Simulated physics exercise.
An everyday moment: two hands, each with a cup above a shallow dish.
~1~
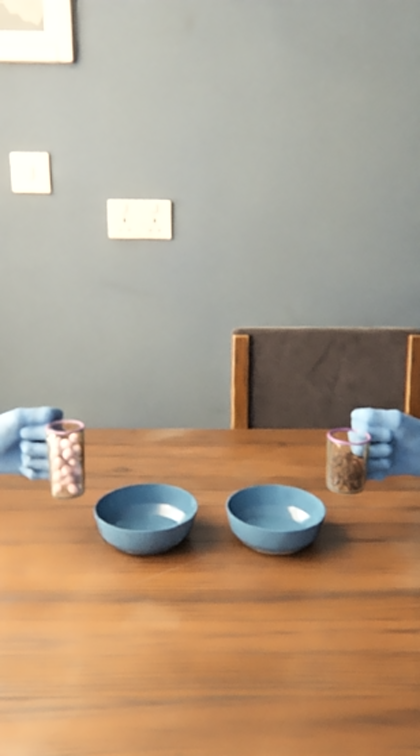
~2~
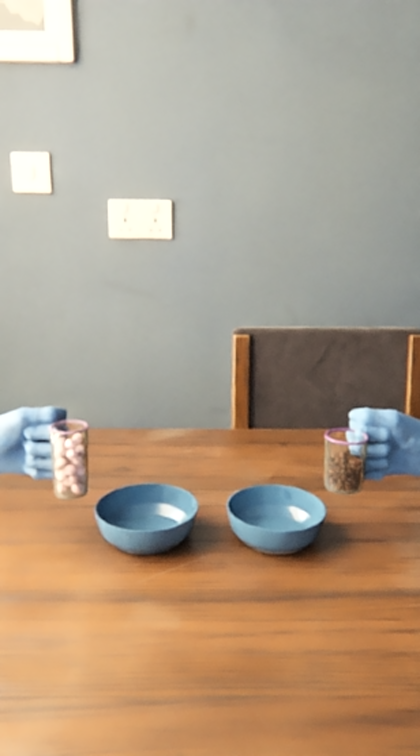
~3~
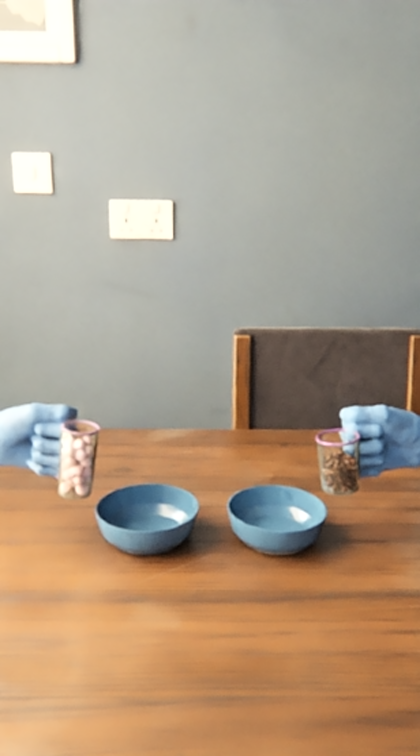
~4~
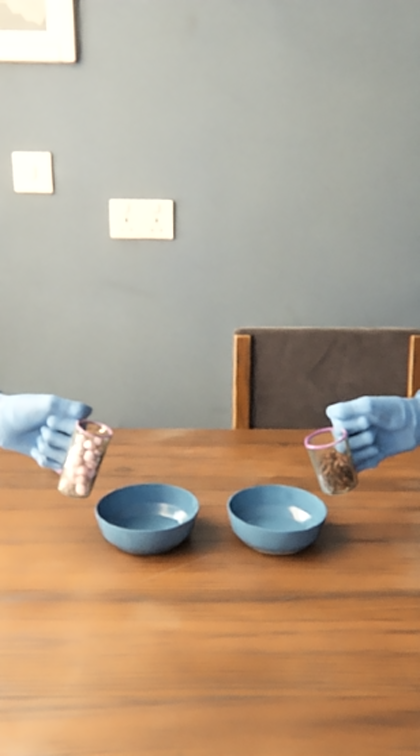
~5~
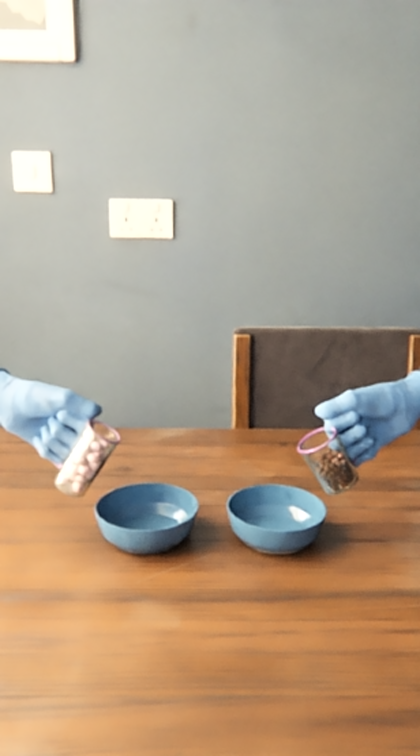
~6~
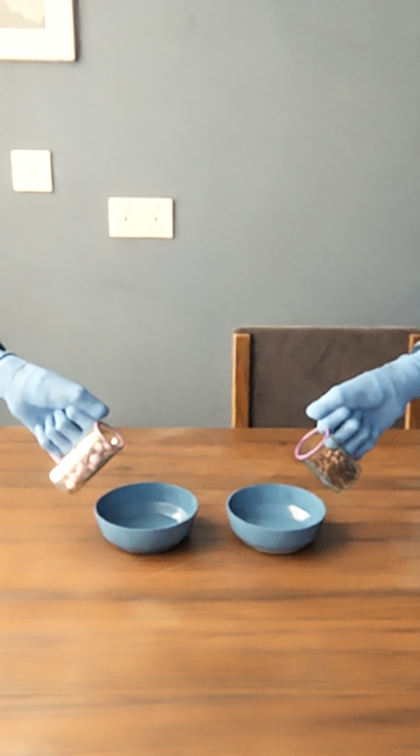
At a wooden table against a grey wall, two blue-gloved hands held clear cups of small pale and brown pieces near two blue bowls, then moved slightly inward and tilted the cups toward each other.
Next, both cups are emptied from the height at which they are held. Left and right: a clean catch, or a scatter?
On the left the dish holds every piece, on the right it holds every piece.
Then, 0.41 s later than the last frame, left, every one still in the cup; right, every one still in the cup.
Then, 0.78 s later than the last frame, left, roughly two thirds still in the cup, roughly a quarter in the dish, about a tenth in the air; right, the larger part still in the cup, about a tenth in the dish, just a few in the air.
Then, 1.09 s later than the last frame, left, every one in the dish; right, every one in the dish.
When it is over, left, every one in the dish, not one outside the dish; right, every one in the dish, not one outside the dish.
